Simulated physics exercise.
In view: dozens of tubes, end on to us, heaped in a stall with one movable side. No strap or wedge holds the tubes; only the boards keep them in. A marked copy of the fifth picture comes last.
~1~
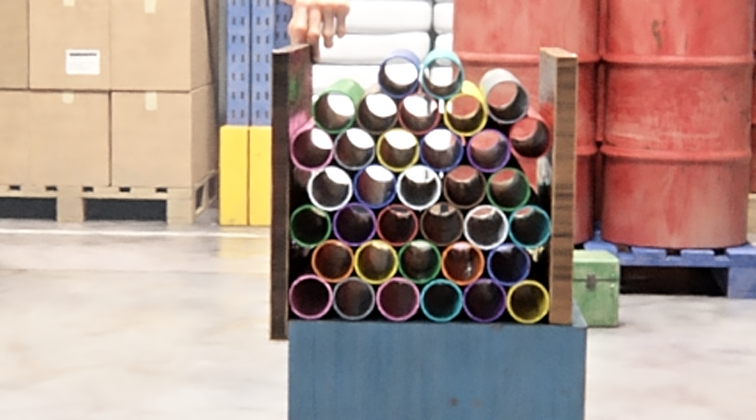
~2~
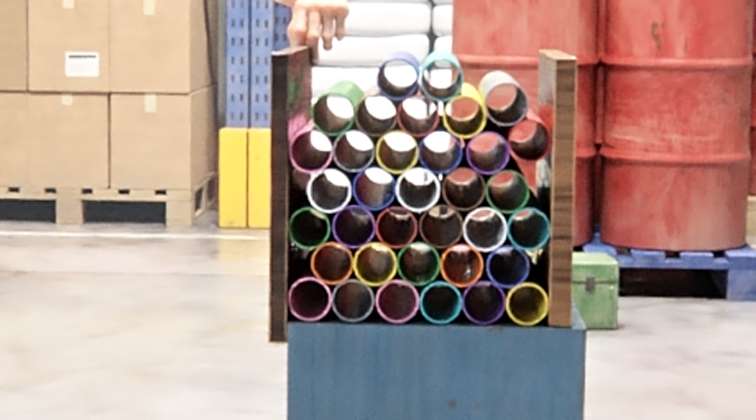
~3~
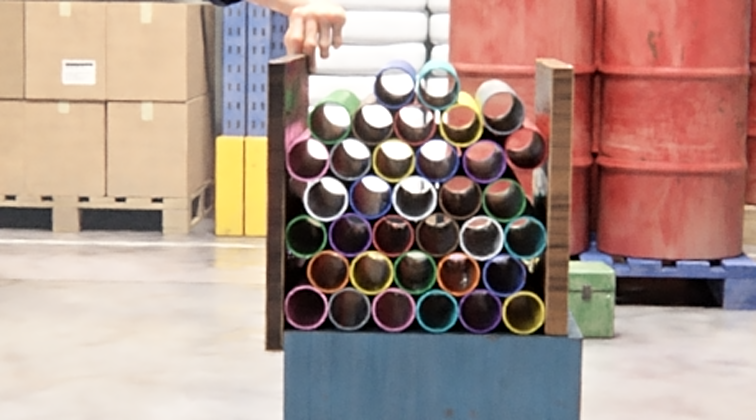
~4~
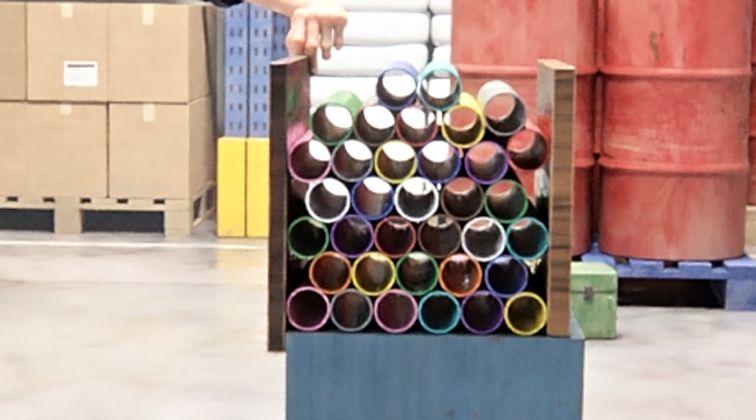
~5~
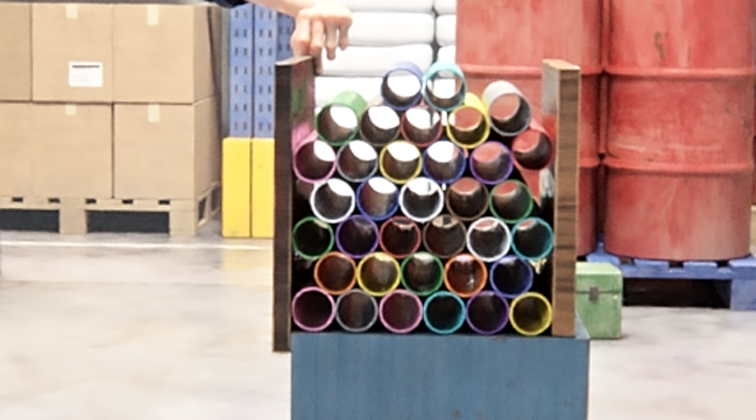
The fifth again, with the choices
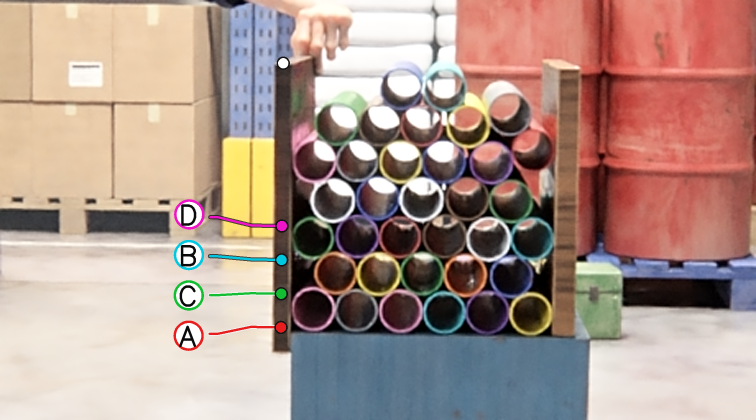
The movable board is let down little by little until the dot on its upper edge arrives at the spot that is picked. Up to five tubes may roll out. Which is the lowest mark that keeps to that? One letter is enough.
The lowest mark that will do is B.
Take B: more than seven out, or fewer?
Fewer than seven.
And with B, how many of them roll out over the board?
With B, two.
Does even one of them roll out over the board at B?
Yes, at B.
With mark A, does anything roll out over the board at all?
Yes, at A.
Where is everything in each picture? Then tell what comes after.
A pink tube (311, 297); a yellow tube (528, 302); a blue tube (509, 264), in the first picture.
A blue tube (508, 266); a brown tube (442, 226), in the second picture.
A green tube (504, 200); a yellow tube (394, 161), in the third picture.
A yellow tube (463, 126); side board (291, 191), in the fourth picture.
A pink tube (313, 309); a yellow tube (531, 314); a blue tube (512, 276), in the fifth picture.
On the marked copy, A at (281, 327); B at (281, 260); C at (281, 294); D at (282, 226); the white dot at (283, 64).
Following B. Soon after the start, top of the board (293, 147).
Later, top of the board (292, 240).
In the end, top of the board (292, 259), two out over the board.
As for the rest, A more than five out over the board; C more than five out over the board; D two out over the board.
